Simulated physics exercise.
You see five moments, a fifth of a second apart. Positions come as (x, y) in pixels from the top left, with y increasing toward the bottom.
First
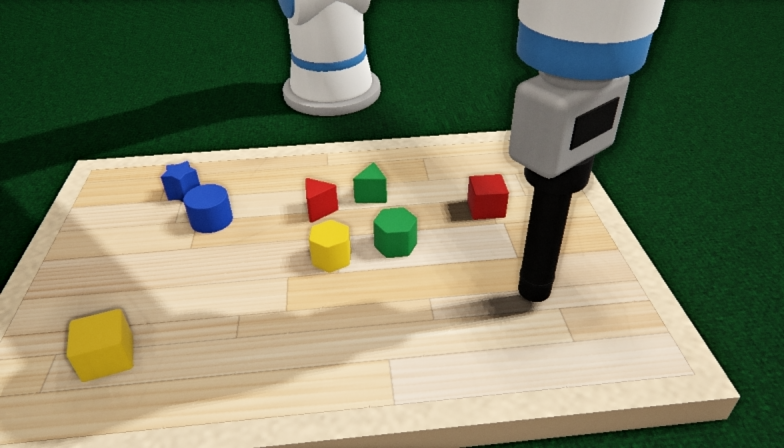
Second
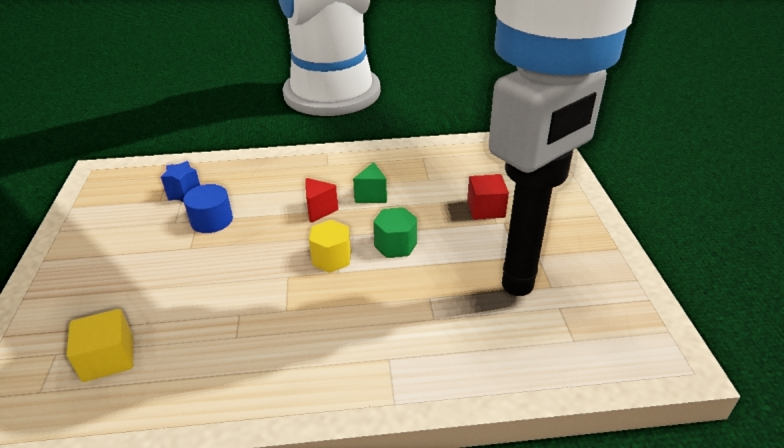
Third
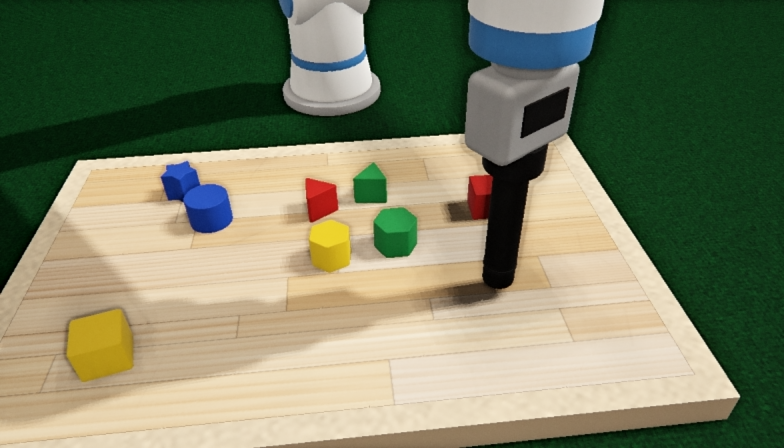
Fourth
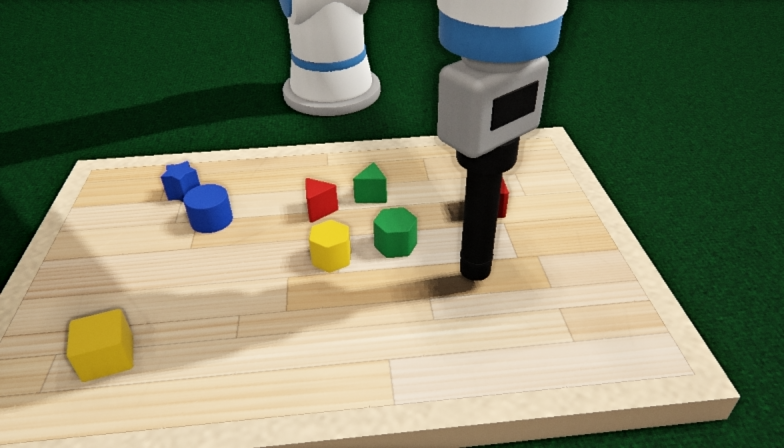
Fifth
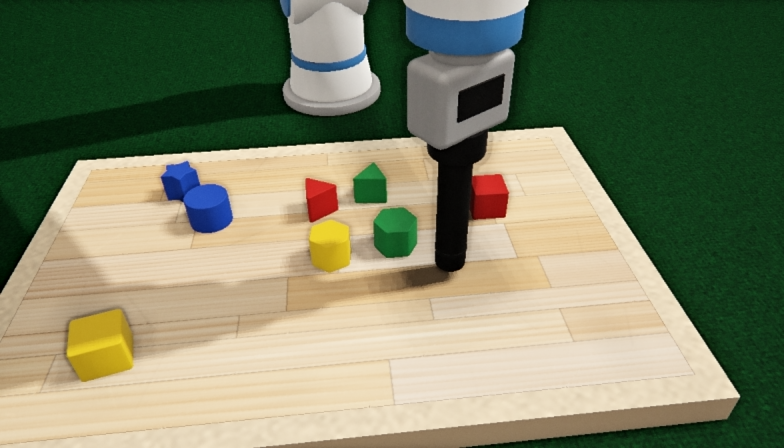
A robot arm with a black rod hangs over the right side of a pale wooden board on green ground, seen from a fixed, raised view. Blue blocks sit at upper left, red, green and yellow ones near the middle, a red block at right and a yellow cube at lower left. The rod glides steadily left, passing before the right red block, while every block stays still.
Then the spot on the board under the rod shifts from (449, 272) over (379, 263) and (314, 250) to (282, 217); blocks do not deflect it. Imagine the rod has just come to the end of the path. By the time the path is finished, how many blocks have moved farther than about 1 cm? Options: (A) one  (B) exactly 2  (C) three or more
The one that fits is A, one.
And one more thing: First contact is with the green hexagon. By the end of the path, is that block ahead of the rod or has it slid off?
The green hexagon slips off.
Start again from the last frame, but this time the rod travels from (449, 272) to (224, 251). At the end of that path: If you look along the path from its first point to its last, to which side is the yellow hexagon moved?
The shift is to the right of that direction.
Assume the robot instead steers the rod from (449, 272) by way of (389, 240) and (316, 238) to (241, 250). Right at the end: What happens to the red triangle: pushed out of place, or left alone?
It gets displaced.
What follows on the original path. One third of the way, rod (377, 254); green hexagon (392, 216), turned 15° clockwise.
Two thirds of the way, rod (313, 241); yellow hexagon (277, 223); green hexagon (392, 216), turned 15° clockwise.
At the end, rod (281, 208); red triangle unmoved; yellow hexagon (256, 218), turned 30° anticlockwise; green hexagon (392, 216), turned 15° clockwise.
